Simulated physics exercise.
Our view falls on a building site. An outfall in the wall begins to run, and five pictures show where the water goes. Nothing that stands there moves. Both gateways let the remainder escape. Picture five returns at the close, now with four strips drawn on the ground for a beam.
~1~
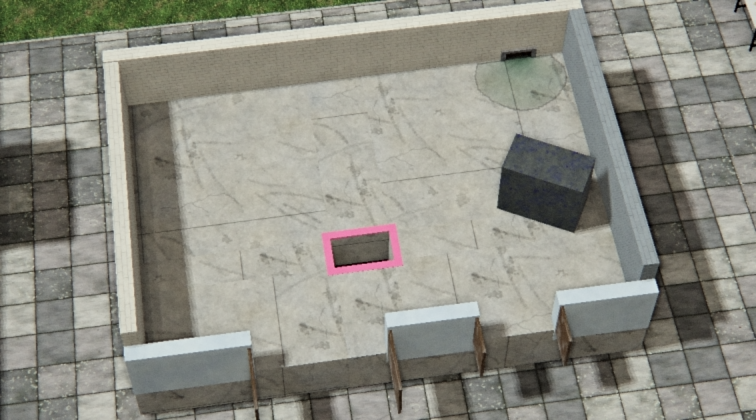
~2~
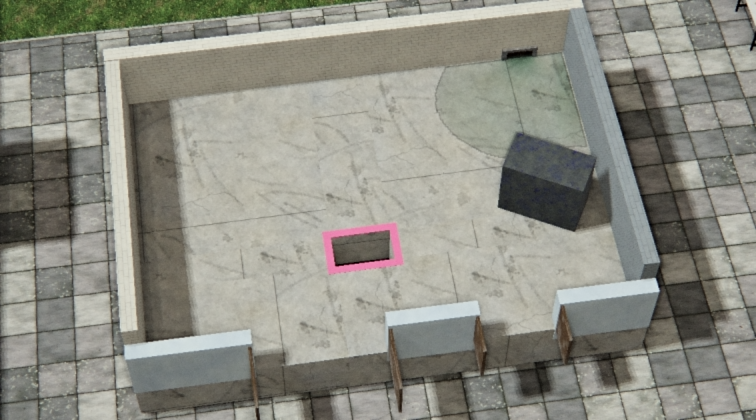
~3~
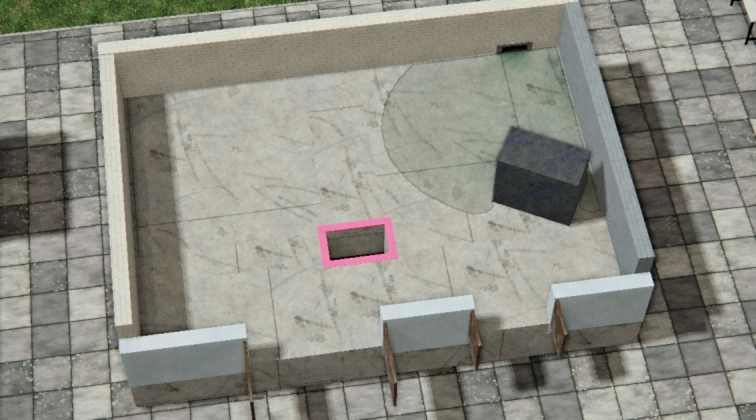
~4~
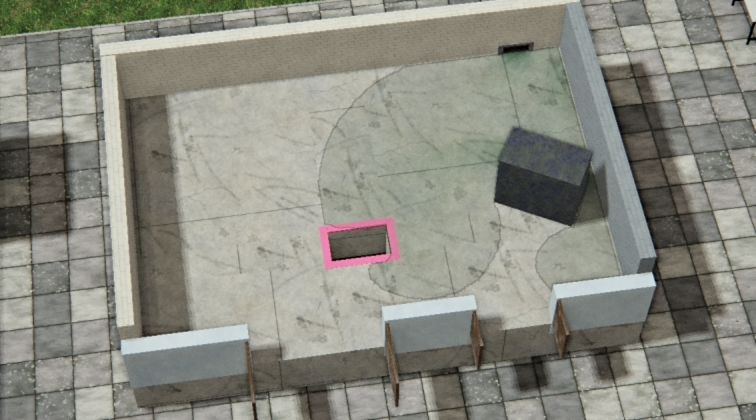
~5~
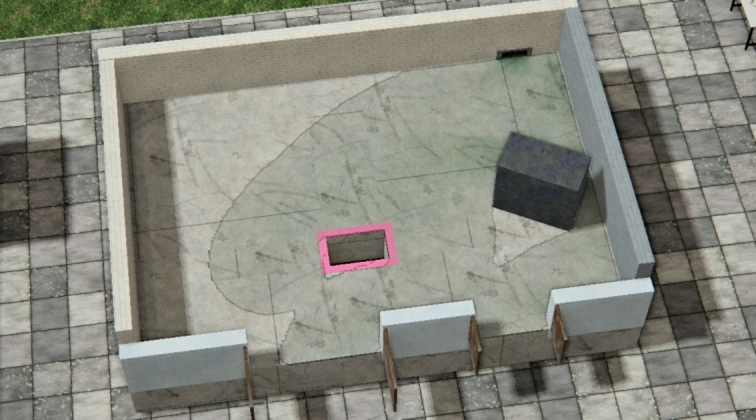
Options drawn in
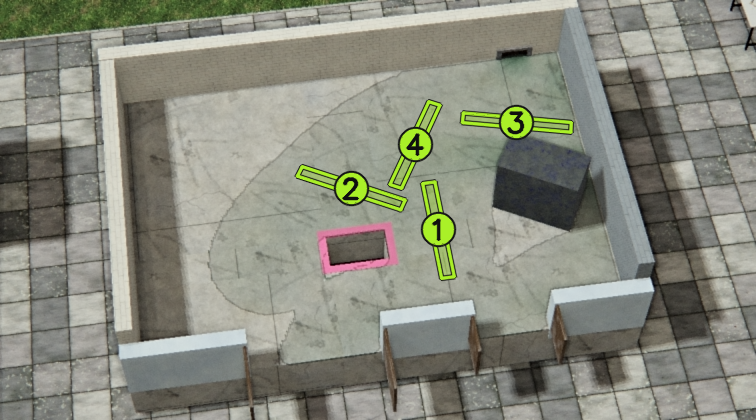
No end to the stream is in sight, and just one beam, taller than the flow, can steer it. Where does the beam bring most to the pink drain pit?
Take 4.
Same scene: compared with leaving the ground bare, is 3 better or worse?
Place 3 is worse.
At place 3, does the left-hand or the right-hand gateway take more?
More leaves on the left.
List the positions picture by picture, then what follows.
The first picture shows outfall at (518, 54); pink drain pit at (362, 249); open gate at (319, 348); open gate at (513, 322); front seen at (511, 103), 4 % of the ground wet; pink drain pit still dry.
The second picture shows front seen at (584, 138), 11 % of the ground wet; pink drain pit still dry.
The third picture shows front seen at (597, 201), 23 % of the ground wet; pink drain pit still dry.
The fourth picture shows front seen at (402, 284), 40 % of the ground wet; pink drain pit taking water.
The fifth picture shows front seen at (224, 289), 60 % of the ground wet; pink drain pit taking water.
On the marked copy, 1 from (447, 277) to (428, 182); 2 from (299, 171) to (402, 204); 3 from (462, 117) to (571, 127); 4 from (395, 186) to (434, 103).
With 1, about 17 % of the stream goes into the pink drain pit, about 80 % out by the gates.
With 2, about 15 % of the stream goes into the pink drain pit, about 81 % out by the gates.
With 3, about 14 % of the stream goes into the pink drain pit, about 84 % out by the gates.
With 4, about 34 % of the stream goes into the pink drain pit, about 61 % out by the gates.
